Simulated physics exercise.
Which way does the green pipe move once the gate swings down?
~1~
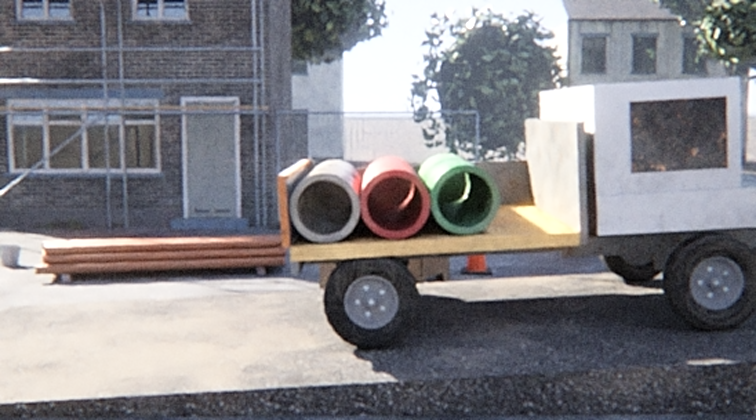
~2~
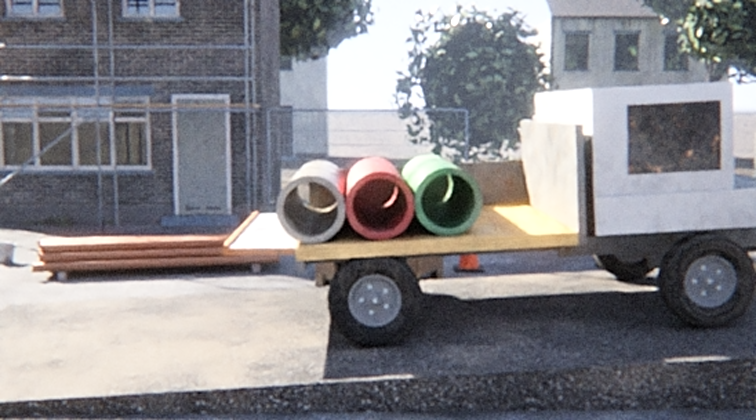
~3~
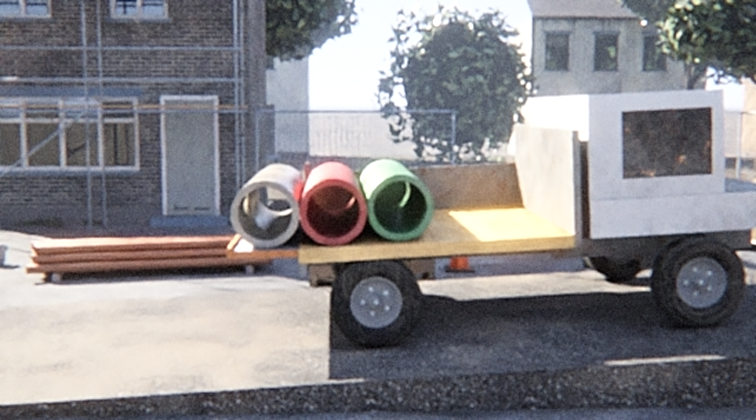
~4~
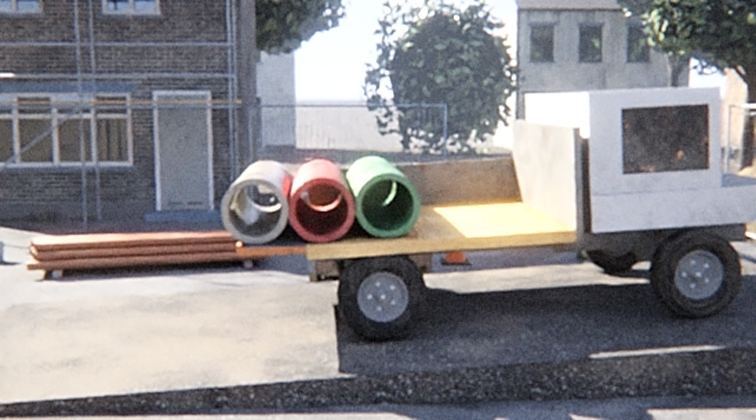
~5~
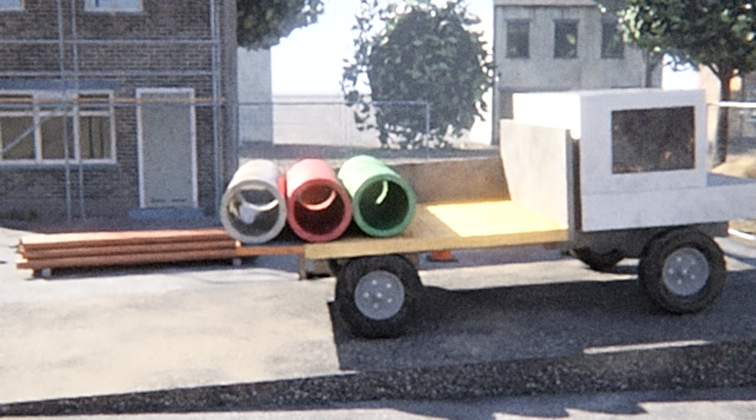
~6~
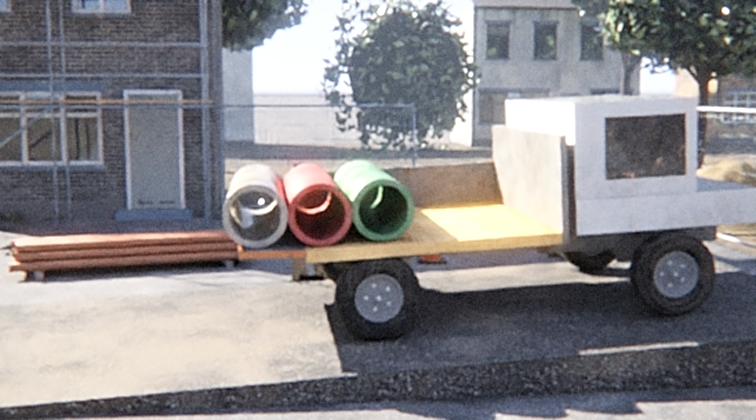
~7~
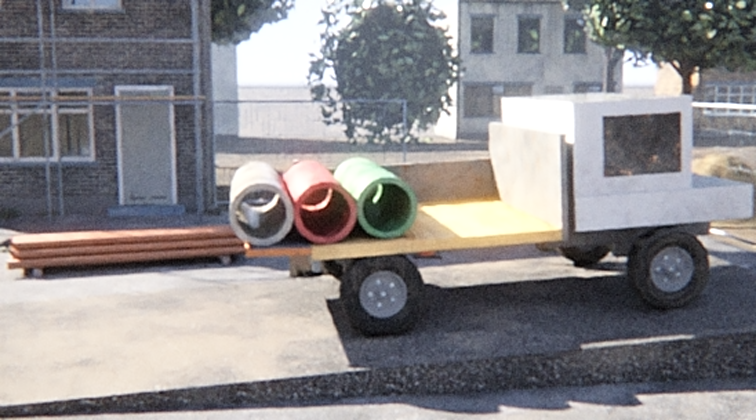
The green pipe rolls to the left, towards the lowered gate at the back of the pick-up.
